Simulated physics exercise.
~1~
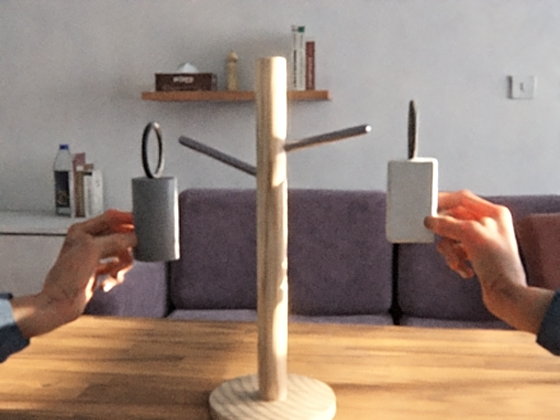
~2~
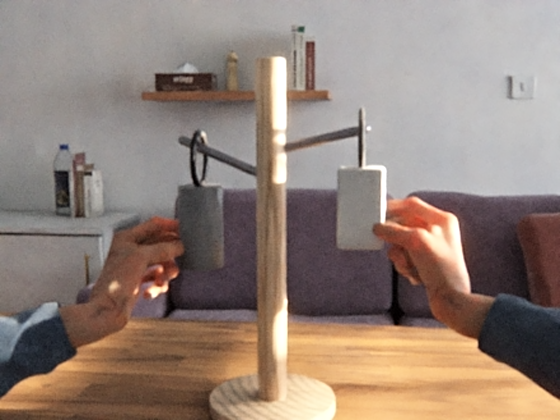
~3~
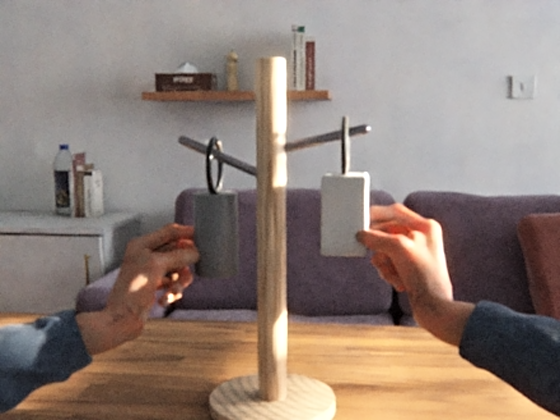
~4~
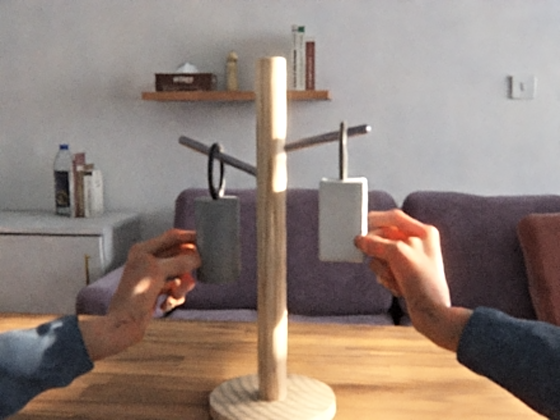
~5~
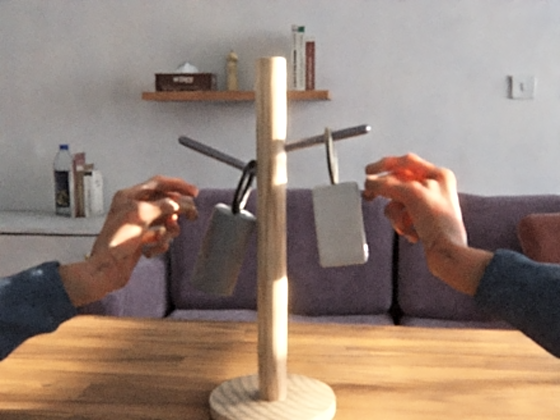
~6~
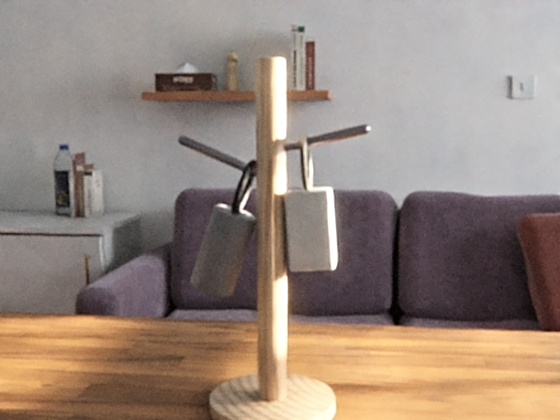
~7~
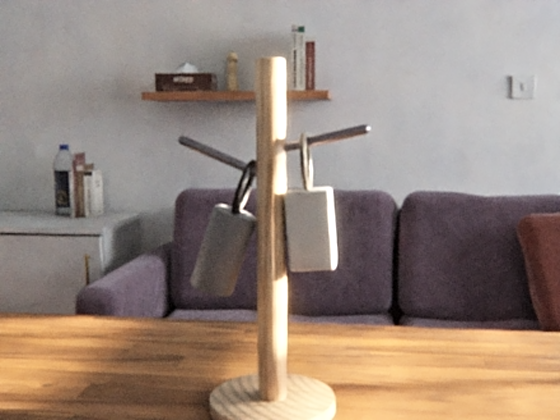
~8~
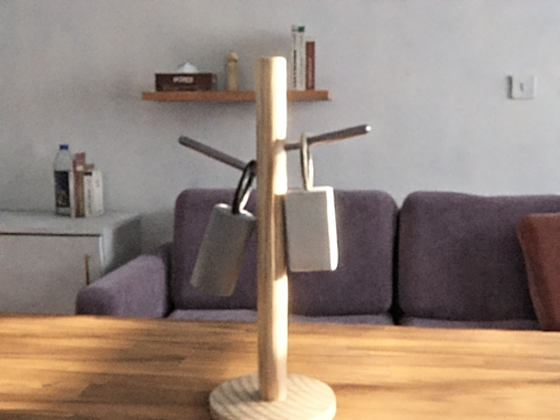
The clip opens on a wooden post with two slanting pegs, standing on a table before a purple sofa, while a hand on each side holds a ringed block, grey on the left and white on the right. Both hands move inward, bringing the rings to the pegs. They then lower the blocks slightly and let go, drawing back as the grey block tilts against the post. The white block shifts further left, close to the post, and the hands leave view. Finally, both blocks hang still from their pegs, the grey one clearly slanted.
